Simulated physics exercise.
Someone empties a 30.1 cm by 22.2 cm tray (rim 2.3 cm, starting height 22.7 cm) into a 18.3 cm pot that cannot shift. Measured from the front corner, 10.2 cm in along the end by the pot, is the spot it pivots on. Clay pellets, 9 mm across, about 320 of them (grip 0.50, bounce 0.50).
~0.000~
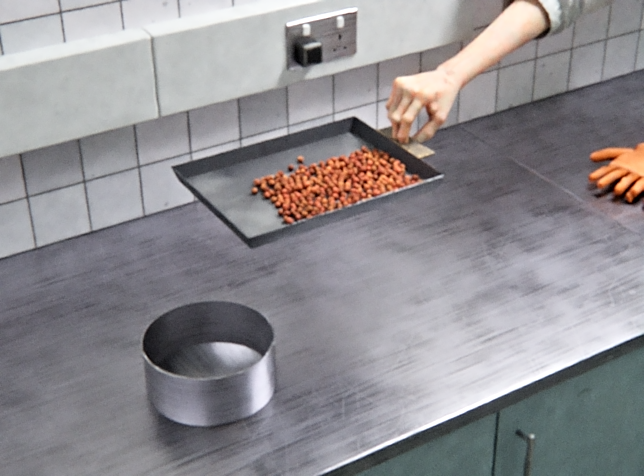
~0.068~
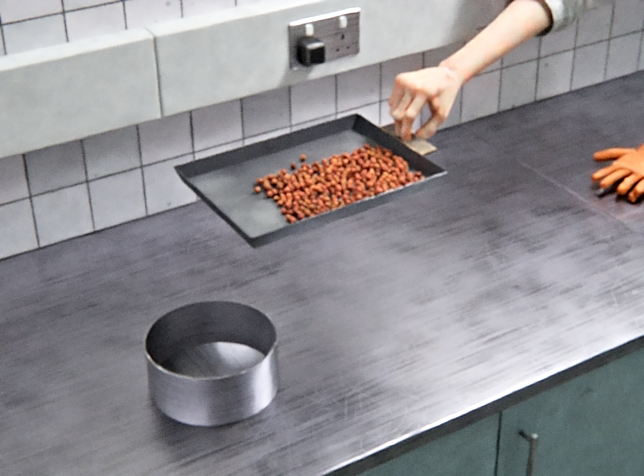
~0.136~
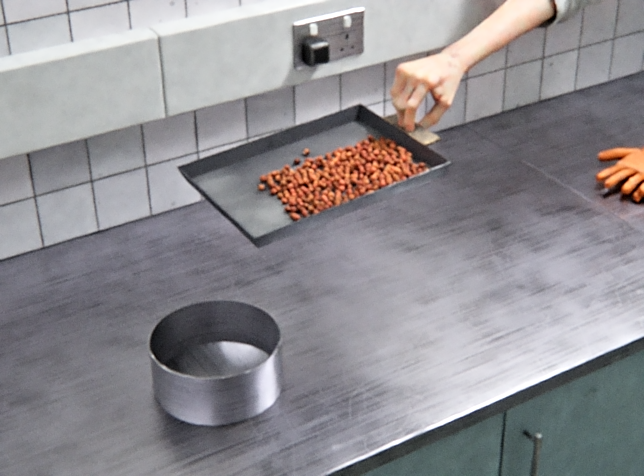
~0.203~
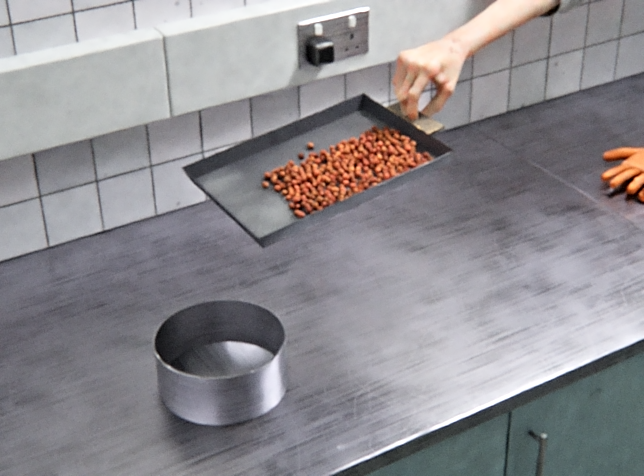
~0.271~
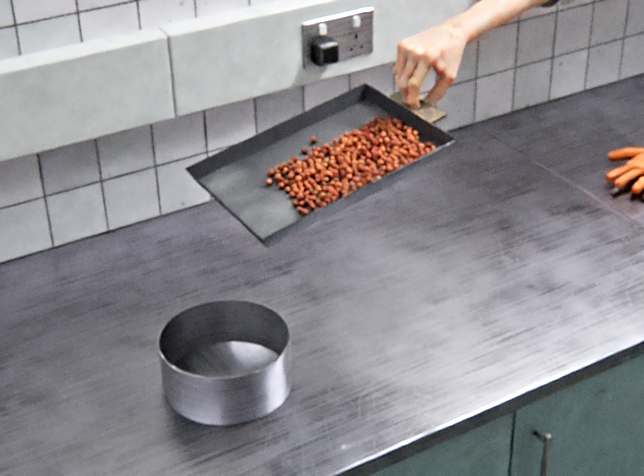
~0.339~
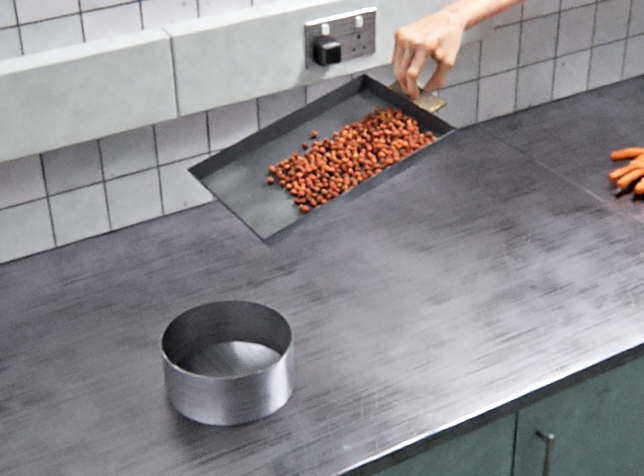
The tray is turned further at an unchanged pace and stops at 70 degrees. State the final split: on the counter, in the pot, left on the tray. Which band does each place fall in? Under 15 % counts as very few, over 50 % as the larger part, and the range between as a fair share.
Counter: Very few. Pot: Very few. Tray: The larger part.
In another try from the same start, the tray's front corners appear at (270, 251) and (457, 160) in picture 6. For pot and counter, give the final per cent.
That works out as pot 40 and counter 35.
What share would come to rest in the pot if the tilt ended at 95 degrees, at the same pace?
It would land at about 65 percent.
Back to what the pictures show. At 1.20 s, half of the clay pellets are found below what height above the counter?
Some 26 cm above the counter.
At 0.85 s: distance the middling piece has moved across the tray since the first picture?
It has moved some 13 cm from its start.
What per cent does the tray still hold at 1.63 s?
Of the load, some 95 percent.
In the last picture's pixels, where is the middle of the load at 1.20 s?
Close to pixel (246, 195).
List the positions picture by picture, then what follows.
Tray tilt 0 degrees, front corners at (251, 234) and (438, 174); middle of the pieces at (341, 185); pot at (208, 337), in the first frame.
Tray tilt 1 degrees, front corners at (253, 233) and (440, 171); middle of the pieces at (344, 183), in the second frame.
Tray tilt 4 degrees, front corners at (257, 233) and (444, 161), lowest corner left back; middle of the pieces at (347, 177), in the third frame.
Tray tilt 7 degrees, front corners at (261, 233) and (448, 150), lowest corner left back; middle of the pieces at (351, 170), in the fourth frame.
Tray tilt 11 degrees, front corners at (264, 234) and (450, 139), lowest corner left back; middle of the pieces at (354, 164), in the fifth frame.
Tray tilt 14 degrees, front corners at (266, 234) and (450, 129), lowest corner left back; middle of the pieces at (355, 157); pot at (227, 337). The tray's pace is about 50 degrees a second, in the sixth frame.
After 0.85 s, tilt 41 degrees; the tray holds 100 %, the pot 0 %.
After 1.20 s, tilt 59 degrees; the tray holds 100 %, the pot 0 %.
After 1.63 s, tilt 70 degrees; the tray holds 95 %, the pot 0 %.
In the end, at 1.9 s, counter 0 %, pot 5 %, tray 95 %.
